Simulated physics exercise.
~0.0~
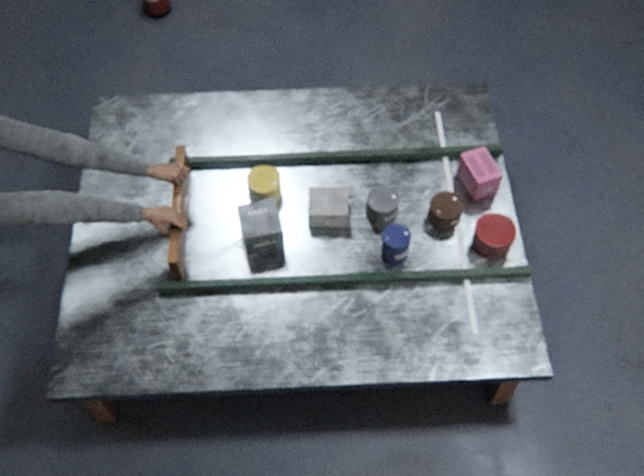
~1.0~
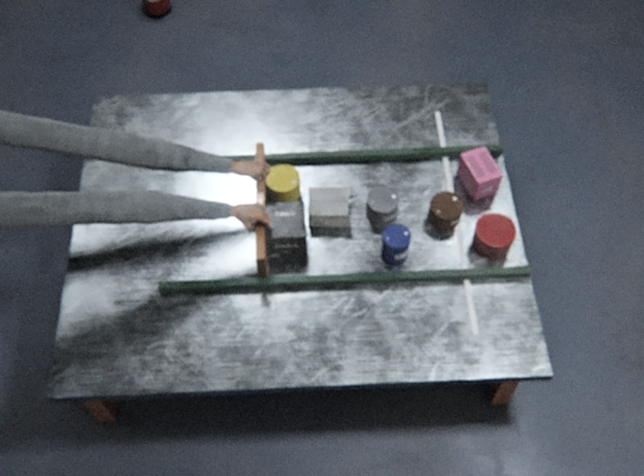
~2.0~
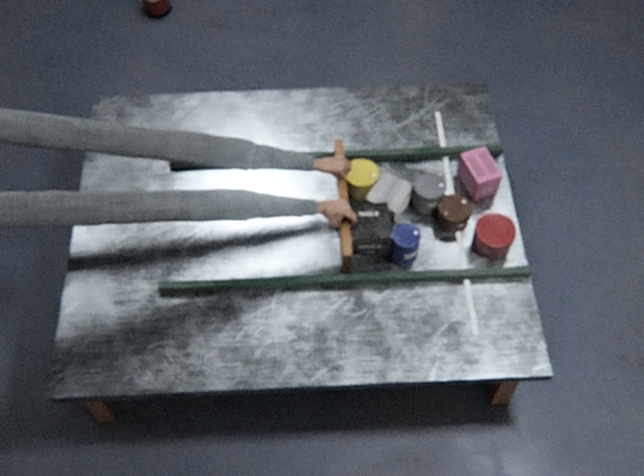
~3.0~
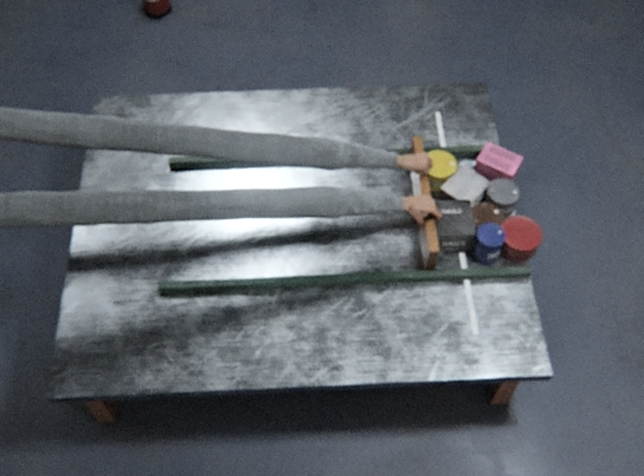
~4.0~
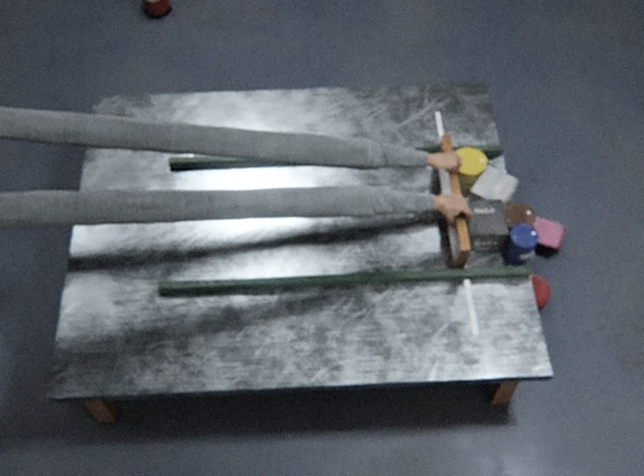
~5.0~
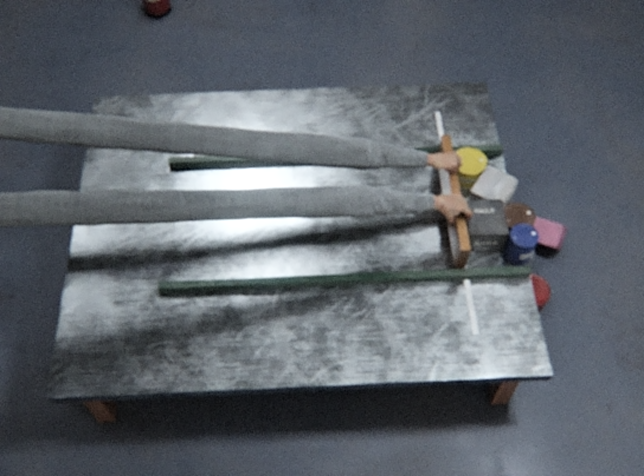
Grey-sleeved arms pushing a plank rightward along a metal-topped table, bunching canisters and blocks until some drop off the far edge.
